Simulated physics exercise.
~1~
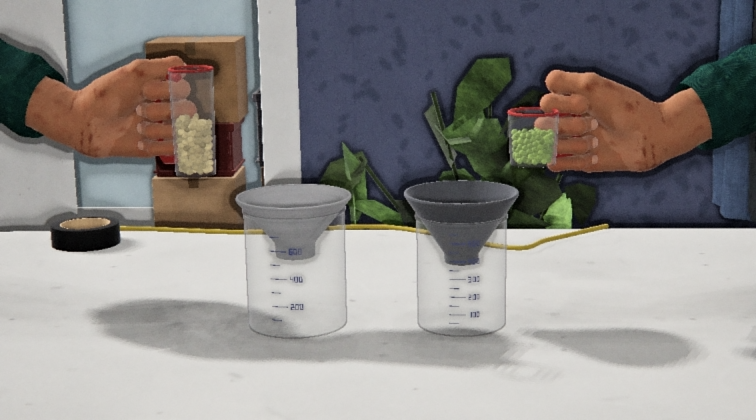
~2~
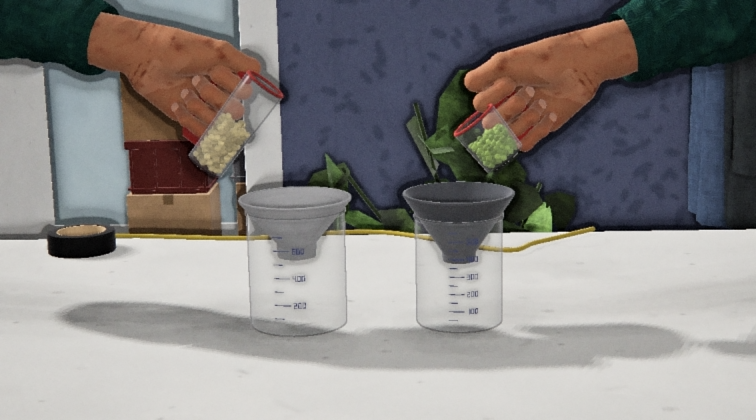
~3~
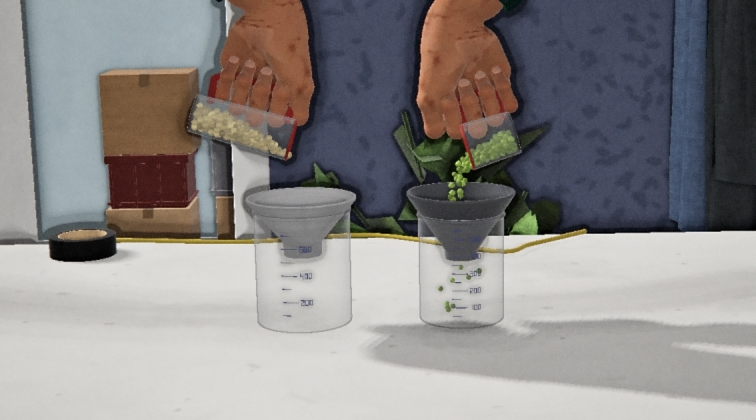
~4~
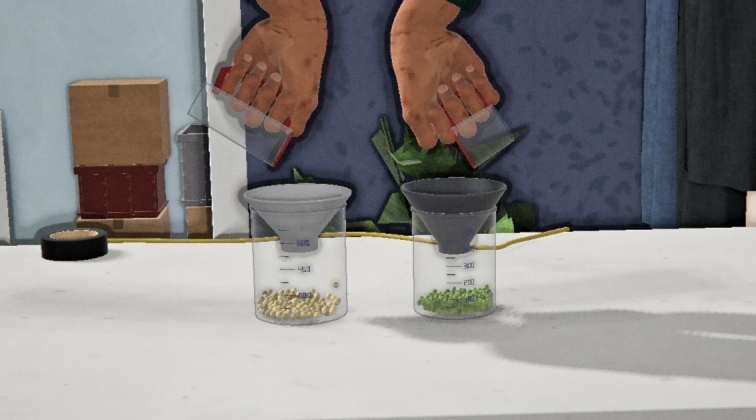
Two hands tipped small clear cups over funnels set in clear jars, the right one spilling its green bits first and the left its pale, cream-coloured ones after, and both loads ended up lying at the bottom of the jars.
